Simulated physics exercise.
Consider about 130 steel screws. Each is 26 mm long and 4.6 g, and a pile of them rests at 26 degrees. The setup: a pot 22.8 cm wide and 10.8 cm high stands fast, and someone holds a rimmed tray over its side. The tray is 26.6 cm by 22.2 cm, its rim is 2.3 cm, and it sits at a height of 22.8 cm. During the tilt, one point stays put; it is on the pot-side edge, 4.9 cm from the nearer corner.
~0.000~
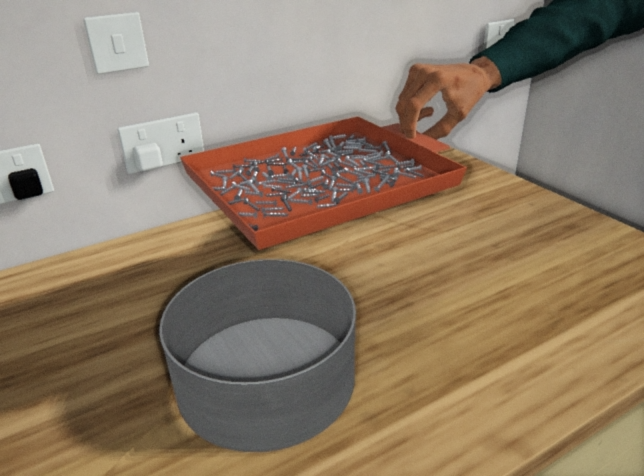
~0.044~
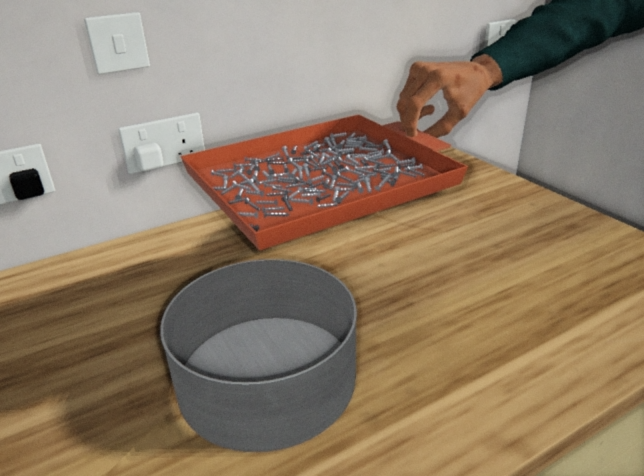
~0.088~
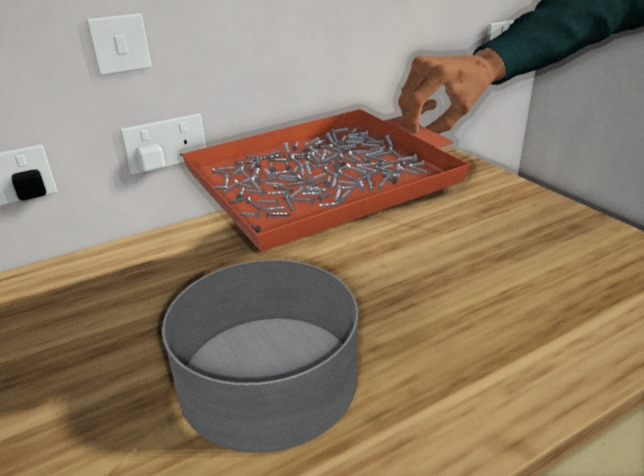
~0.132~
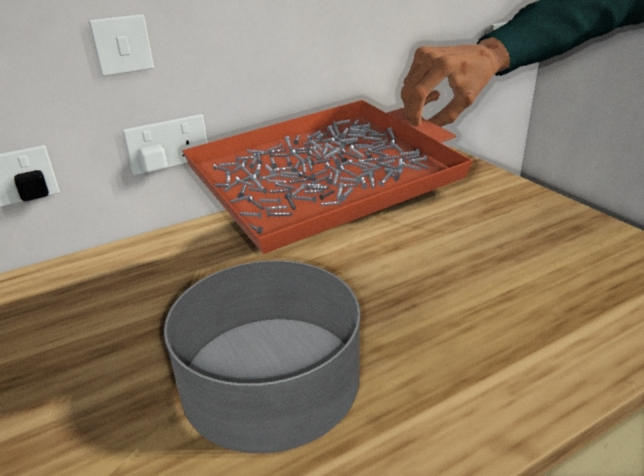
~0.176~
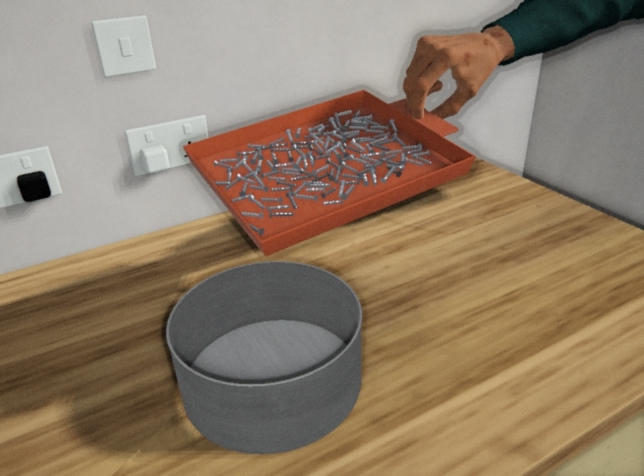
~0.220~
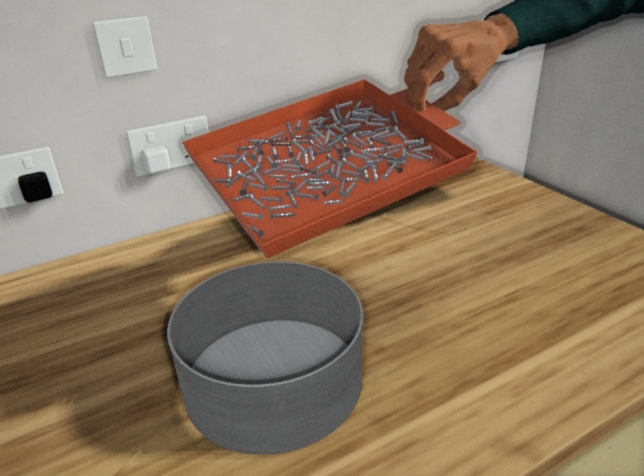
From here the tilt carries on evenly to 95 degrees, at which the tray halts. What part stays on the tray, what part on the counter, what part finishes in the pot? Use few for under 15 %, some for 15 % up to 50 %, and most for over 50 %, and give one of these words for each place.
Left on the tray: Few, counter: Few, pot: Most.
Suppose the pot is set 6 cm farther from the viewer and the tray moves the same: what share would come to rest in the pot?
It would come to roughly 10 percent.
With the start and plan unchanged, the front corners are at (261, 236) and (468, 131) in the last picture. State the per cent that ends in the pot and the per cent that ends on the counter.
Pot: 85, counter: 15.
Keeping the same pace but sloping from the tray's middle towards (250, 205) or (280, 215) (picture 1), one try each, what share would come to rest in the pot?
The share comes to about 75 in a hundred, then about 100 in a hundred.
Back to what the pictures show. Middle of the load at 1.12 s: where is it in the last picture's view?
Near (282, 239).
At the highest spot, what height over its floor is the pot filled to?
Measured height: Approx. 2.5 cm.
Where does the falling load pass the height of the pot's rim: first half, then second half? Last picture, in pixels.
Early: About (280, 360); late: About (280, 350).
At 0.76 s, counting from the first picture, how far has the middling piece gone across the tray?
It has moved some 11 cm from its start.
After 0.76 s, tilt 51 degrees; the tray holds 100 %, the pot 0 %.
After 1.12 s, tilt 77 degrees; the tray holds 90 %, the pot 10 %.
After 1.57 s, tilt 95 degrees; the tray holds 0 %, the pot 90 %.
In the end, at 2.4 s, tray 0 %, counter 5 %, pot 95 %.
